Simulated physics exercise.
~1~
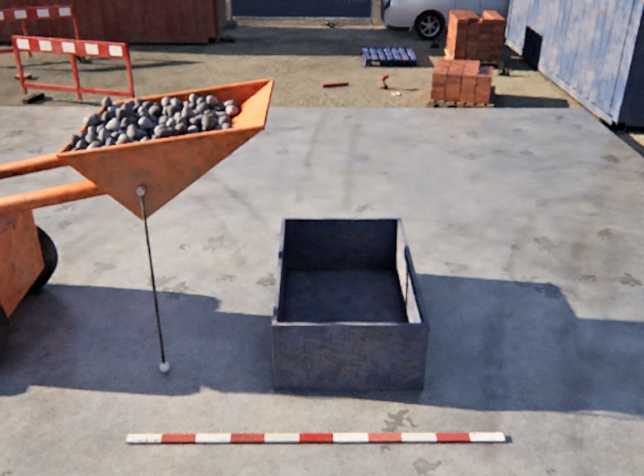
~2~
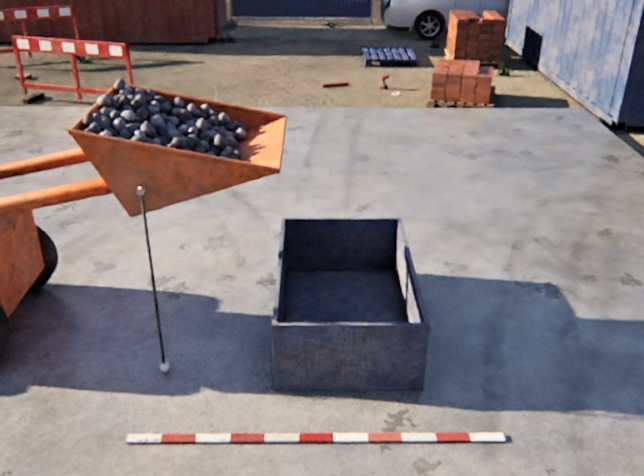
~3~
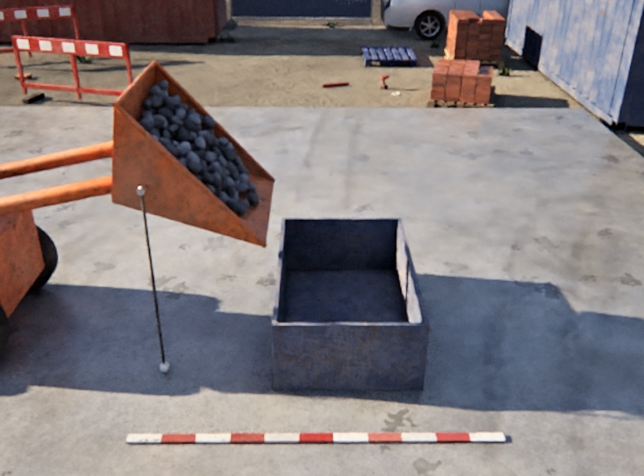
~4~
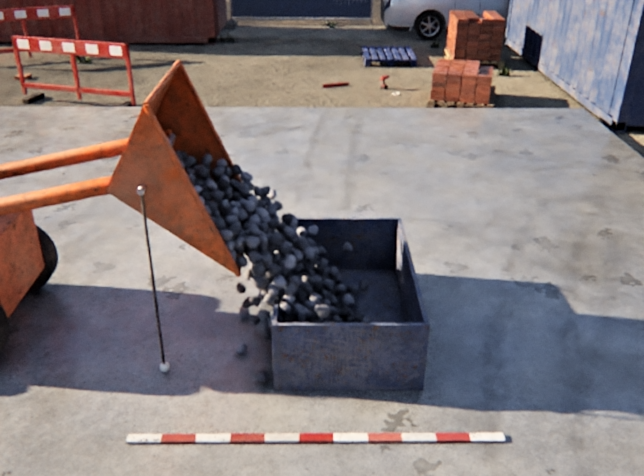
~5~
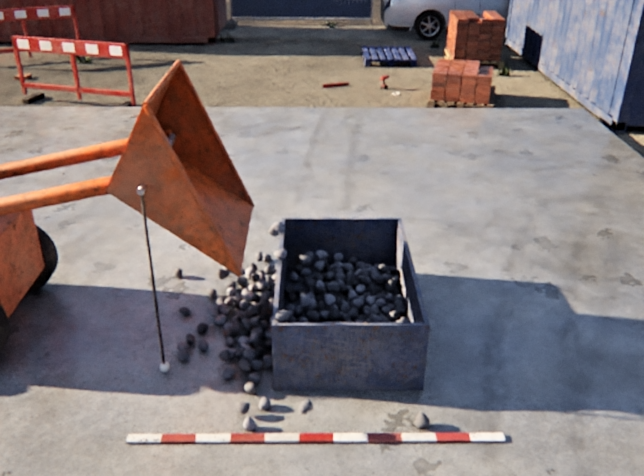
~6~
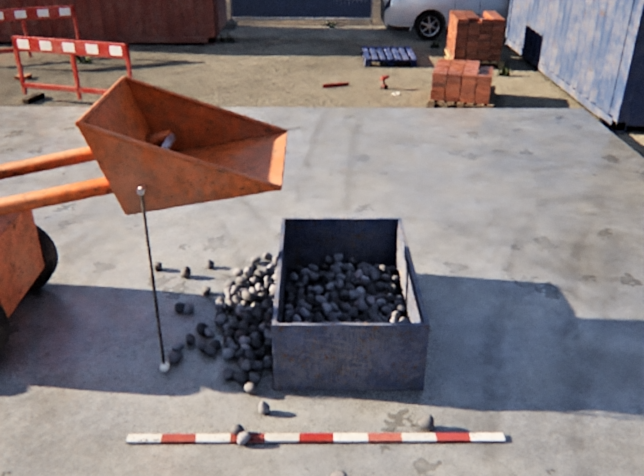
The footage shows an orange loader bucket full of dark rounded stones tipping forward and pouring them toward a dark open bin on concrete. Most land inside, while others pile up against its left side and scatter nearby, and the emptied bucket tilts back up.
